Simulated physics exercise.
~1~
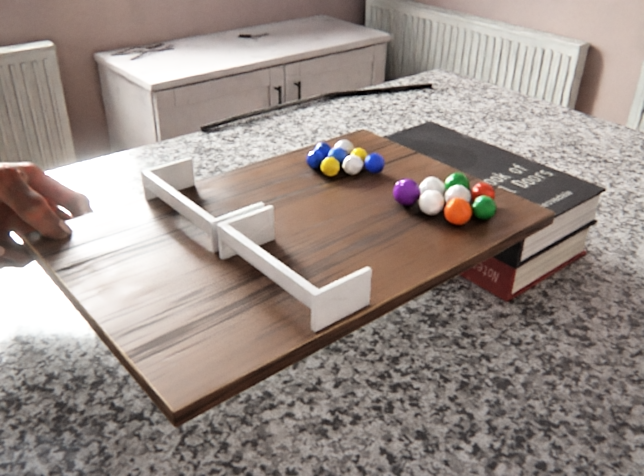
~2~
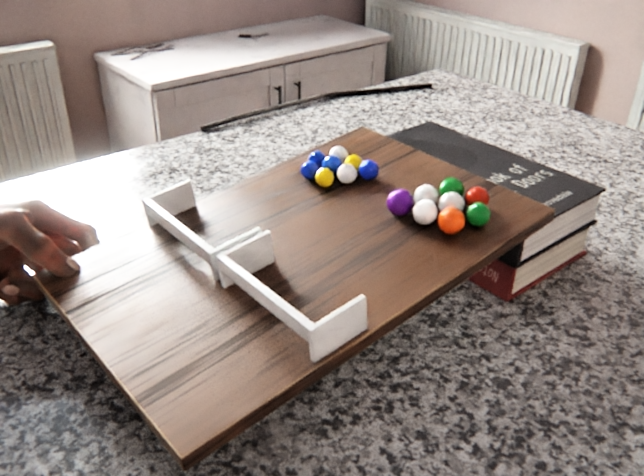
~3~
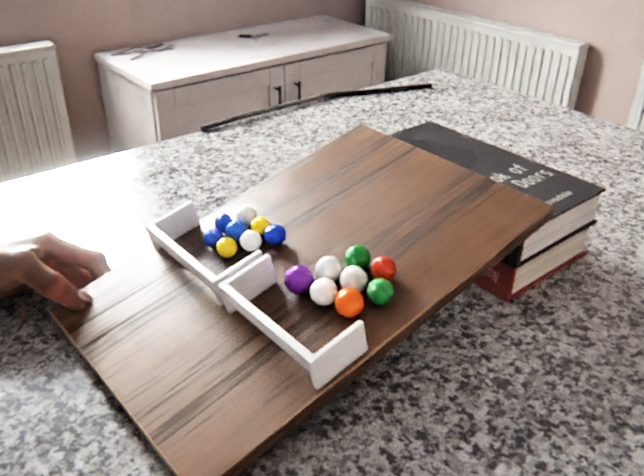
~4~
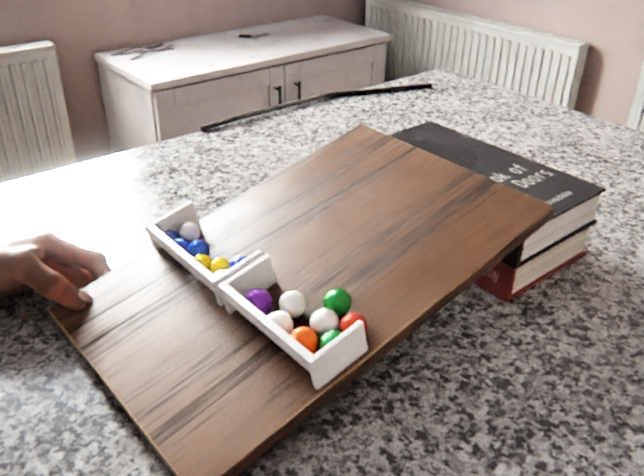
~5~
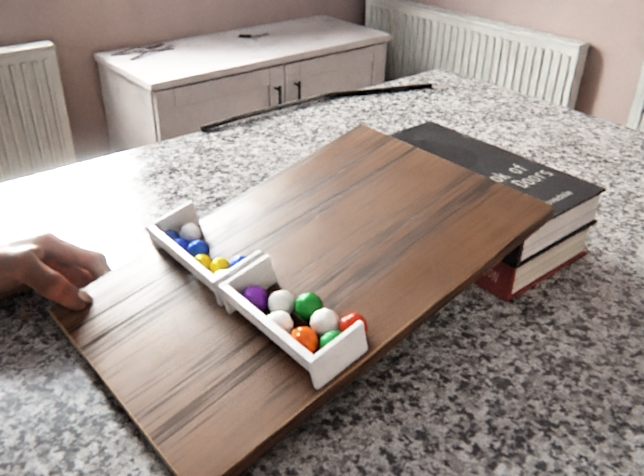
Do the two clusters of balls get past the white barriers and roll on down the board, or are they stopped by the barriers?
Both clusters are stopped, the nearer one by its white barrier and the farther one by its own.
